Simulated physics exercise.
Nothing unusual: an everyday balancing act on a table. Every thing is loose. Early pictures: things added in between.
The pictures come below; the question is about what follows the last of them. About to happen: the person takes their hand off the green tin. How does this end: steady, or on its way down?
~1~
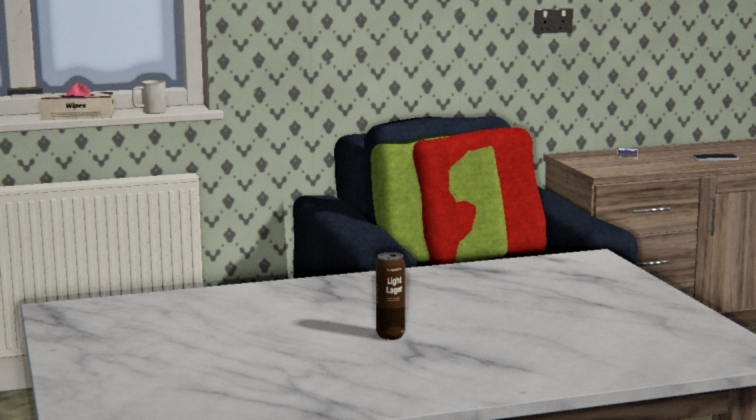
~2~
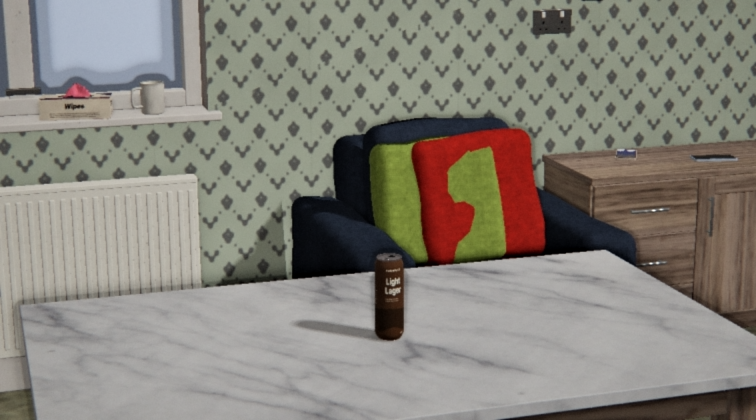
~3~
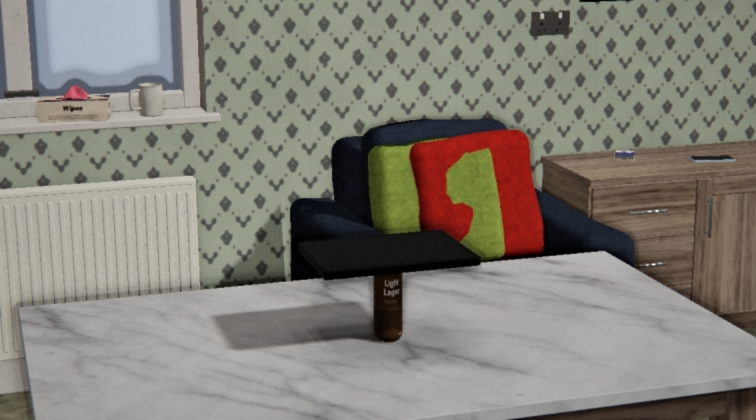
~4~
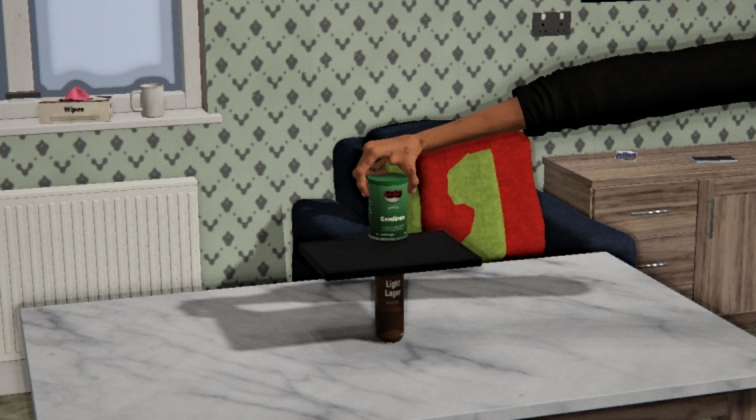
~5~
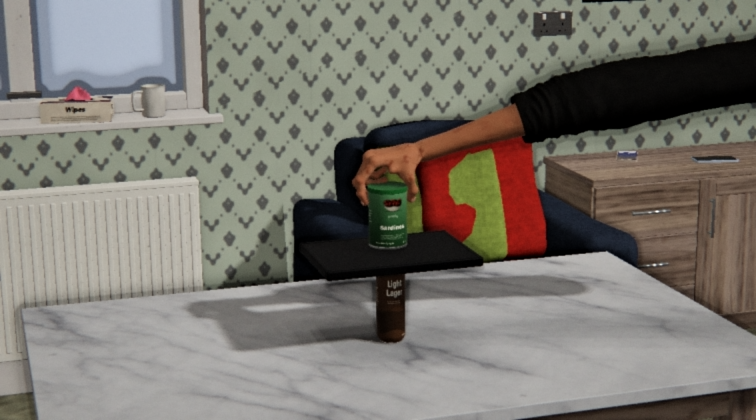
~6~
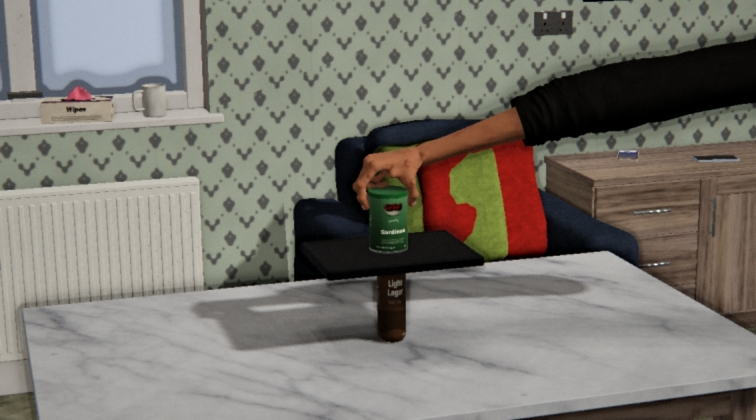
The result: No fall.
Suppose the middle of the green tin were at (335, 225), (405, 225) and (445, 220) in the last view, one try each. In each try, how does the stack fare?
Try 1: Topples; try 2: Stands; try 3: Topples.
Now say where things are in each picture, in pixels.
In the first picture, the last thing is not in view yet; brown can (391, 297).
In the second picture, the last thing is not in view yet; brown can (389, 297).
In the third picture, the last thing is not in view yet; brown can (388, 299).
In the fourth picture, still above its spot; green tin (388, 207); brown can (389, 300).
In the fifth picture, still above its spot; green tin (388, 215); brown can (391, 300).
In the sixth picture, set down, still held; green tin (388, 220); brown can (392, 299).
Then, 0.20 s past the last view, nothing moves.
Then, 0.40 s past the last view, green tin resting near (388, 220).
Finally, all 3 still in place. Final places as the last picture's camera would see them, green tin near (388, 220). The stack holds.
